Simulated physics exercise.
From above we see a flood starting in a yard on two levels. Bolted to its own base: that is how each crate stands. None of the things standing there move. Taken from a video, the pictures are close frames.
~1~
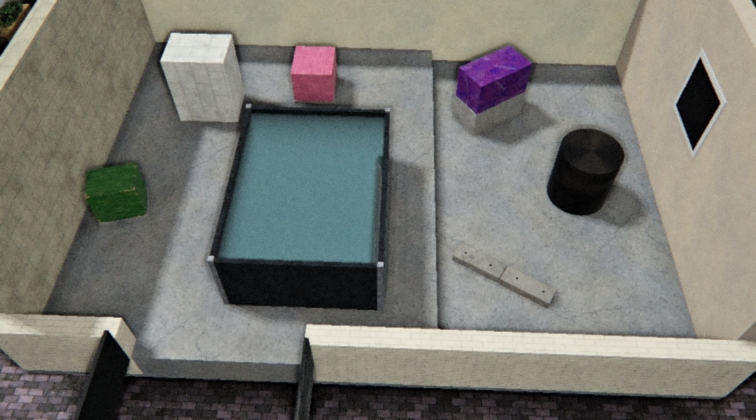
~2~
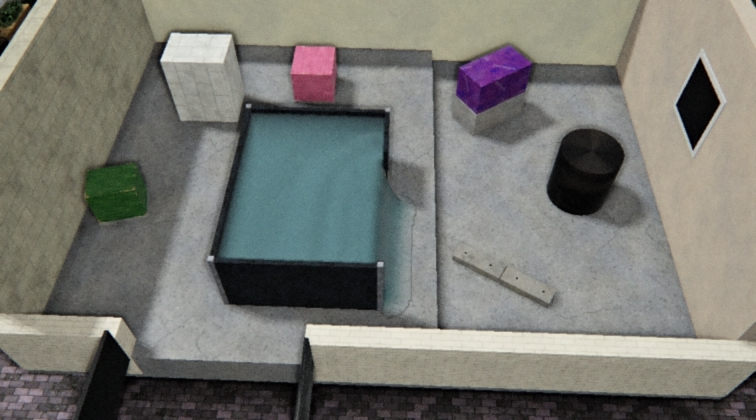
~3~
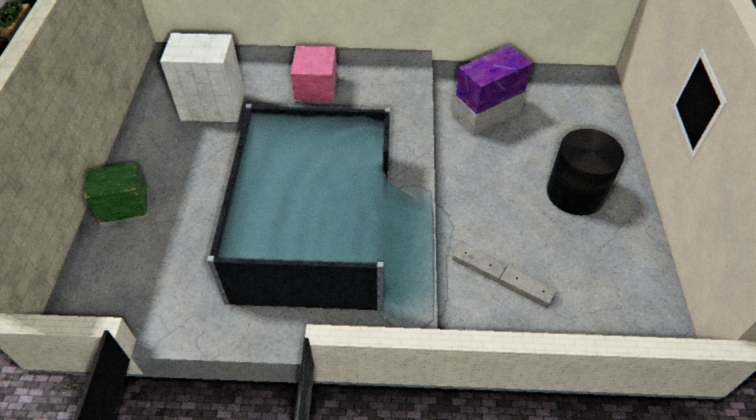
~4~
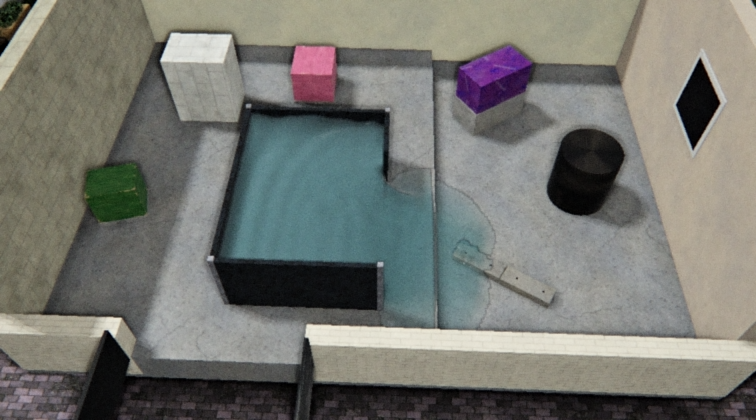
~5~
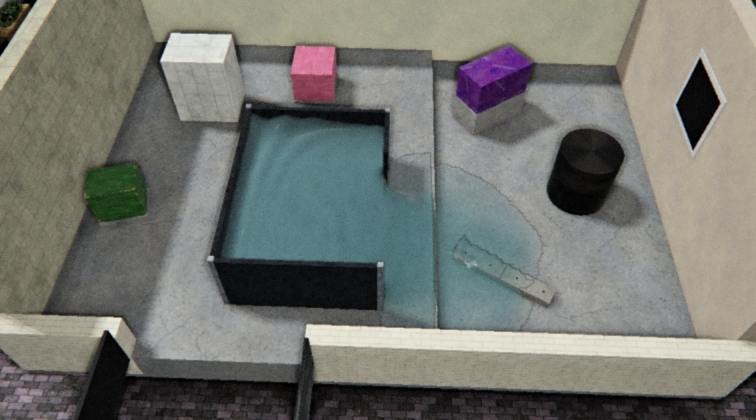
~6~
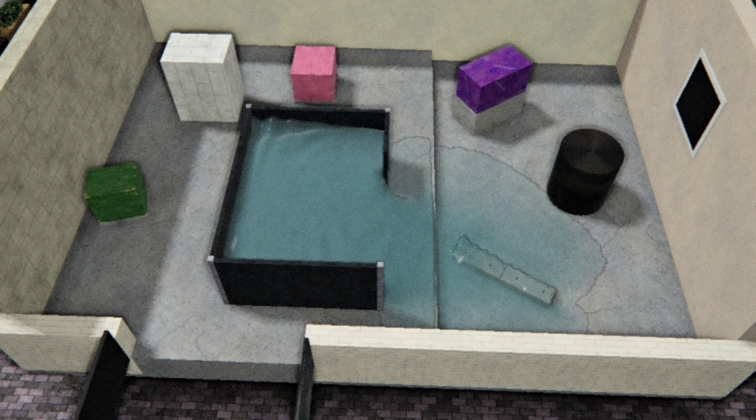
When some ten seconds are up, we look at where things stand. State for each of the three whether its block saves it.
The purple crate is saved. The green crate is saved. The pink crate is not saved and gets wet.
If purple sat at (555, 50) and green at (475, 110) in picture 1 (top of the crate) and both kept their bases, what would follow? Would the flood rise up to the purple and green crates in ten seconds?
First purple crate: It keeps clear; then green crate: It is dampened.
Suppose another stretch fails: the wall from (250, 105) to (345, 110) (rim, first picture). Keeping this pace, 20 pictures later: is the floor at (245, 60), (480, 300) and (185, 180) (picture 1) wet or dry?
So it's liquid at the first, nothing at the second and liquid at the third.
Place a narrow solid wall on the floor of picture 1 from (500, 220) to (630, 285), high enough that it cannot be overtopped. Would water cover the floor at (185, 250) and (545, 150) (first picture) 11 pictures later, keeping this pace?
In turn: Not flooded, awash.
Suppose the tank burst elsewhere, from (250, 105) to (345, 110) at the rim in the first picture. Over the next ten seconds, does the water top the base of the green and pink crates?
My reading: Green crate gets drenched, pink crate gets drenched.
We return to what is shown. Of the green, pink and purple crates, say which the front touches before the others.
It's the one in purple.
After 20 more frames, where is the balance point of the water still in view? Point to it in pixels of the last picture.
That puts it at around (500, 226).
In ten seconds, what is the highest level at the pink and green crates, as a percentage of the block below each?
About 180 percent and about 0 percent.
A moment on, water covers 30 % of the floor; the purple crate water round its plinth, the green crate not reached, the pink crate not reached.
Next, water covers 40 % of the floor; the purple crate water round its plinth, the green crate not reached, the pink crate not reached.
Then, water covers 45 % of the floor; the purple crate water round its plinth, the green crate not reached, the pink crate not reached.
Later, water covers 60 % of the floor; the purple crate water round its plinth, the green crate not reached, the pink crate water round its plinth.
In the end, water covers 60 % of the floor; the purple crate stayed above the water, the green crate stayed above the water, the pink crate was topped.
